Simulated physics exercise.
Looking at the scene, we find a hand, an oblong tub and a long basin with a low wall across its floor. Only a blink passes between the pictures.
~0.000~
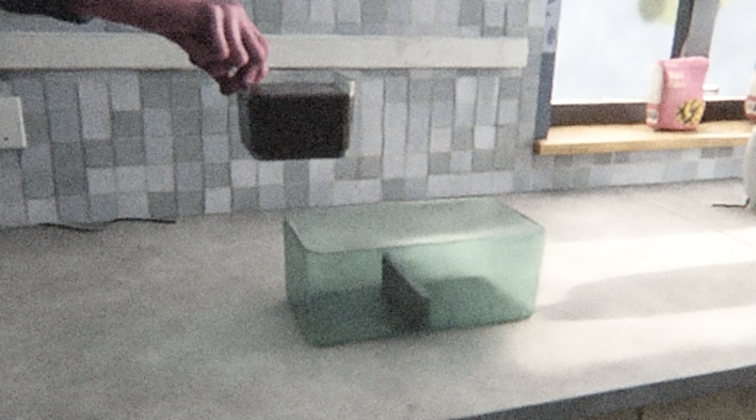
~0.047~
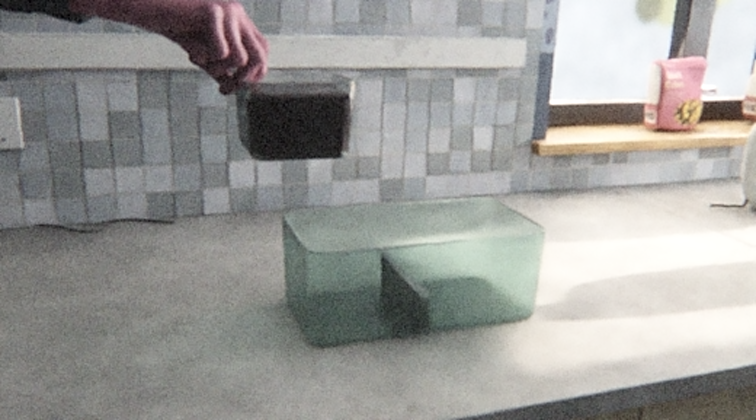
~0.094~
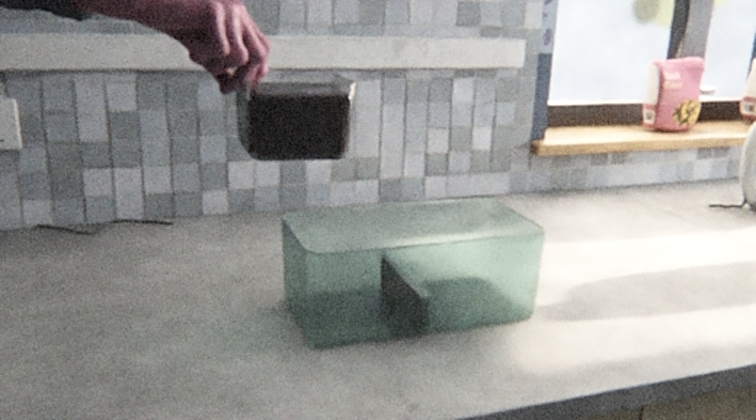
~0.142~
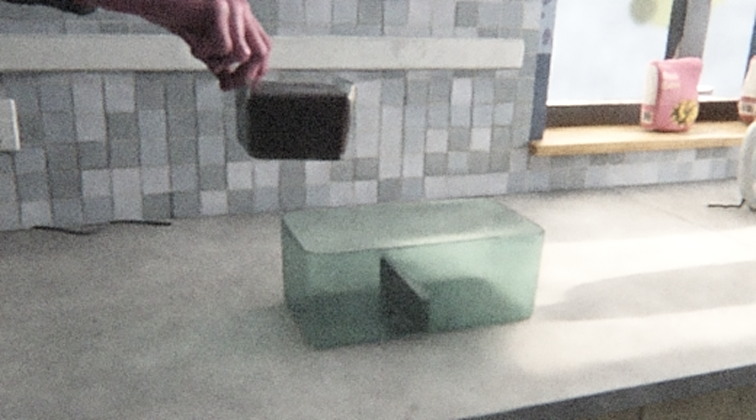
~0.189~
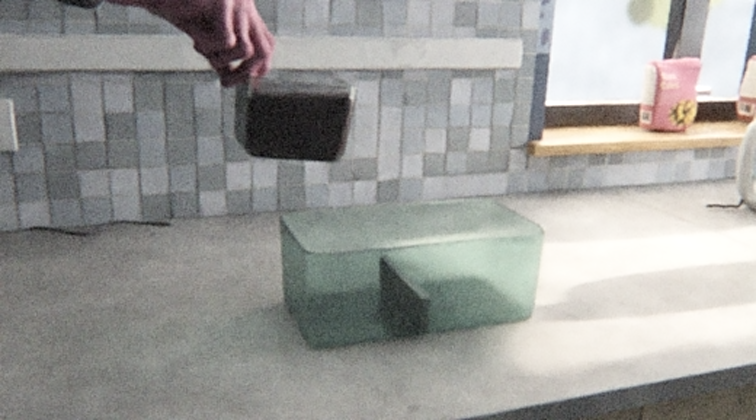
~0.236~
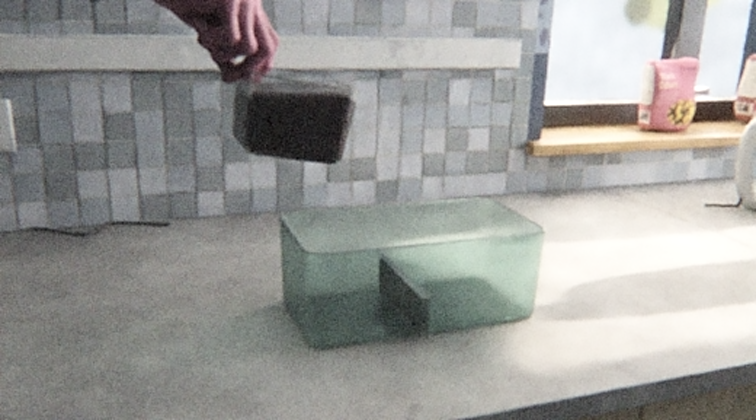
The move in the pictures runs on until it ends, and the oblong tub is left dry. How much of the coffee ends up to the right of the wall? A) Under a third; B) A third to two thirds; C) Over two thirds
B, A third to two thirds.
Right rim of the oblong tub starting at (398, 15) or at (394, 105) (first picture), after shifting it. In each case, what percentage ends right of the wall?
90 and 95 per cent.
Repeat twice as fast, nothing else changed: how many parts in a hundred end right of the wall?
Close to 35 in a hundred.
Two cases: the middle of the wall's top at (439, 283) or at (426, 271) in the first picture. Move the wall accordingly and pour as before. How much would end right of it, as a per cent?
Roughly 15 % and 5 %.
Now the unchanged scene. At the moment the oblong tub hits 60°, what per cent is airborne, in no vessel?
Share out of both vessels: Approx. 25 %.
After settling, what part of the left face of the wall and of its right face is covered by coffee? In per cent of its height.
Left side 40 percent, right side 40 percent.
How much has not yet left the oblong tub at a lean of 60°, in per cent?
About 70 %.
Then, 0.65 s in, the tilt is 60° and 68 per cent is still to pour, 6 is left of the wall and 1 right of it.
Then, 0.96 s in, the tilt is 92° and 17 per cent is still to pour, 19 is left of the wall and 49 right of it.
Then, 1.28 s in, the tilt is 97° and 3 per cent is still to pour, 41 is left of the wall and 53 right of it.
Then, 1.63 s in, the tilt is 97° and 0 per cent is still to pour, 46 is left of the wall and 54 right of it.
Finally, 46 per cent lies left of the wall, 54 right of it and 1 outside.
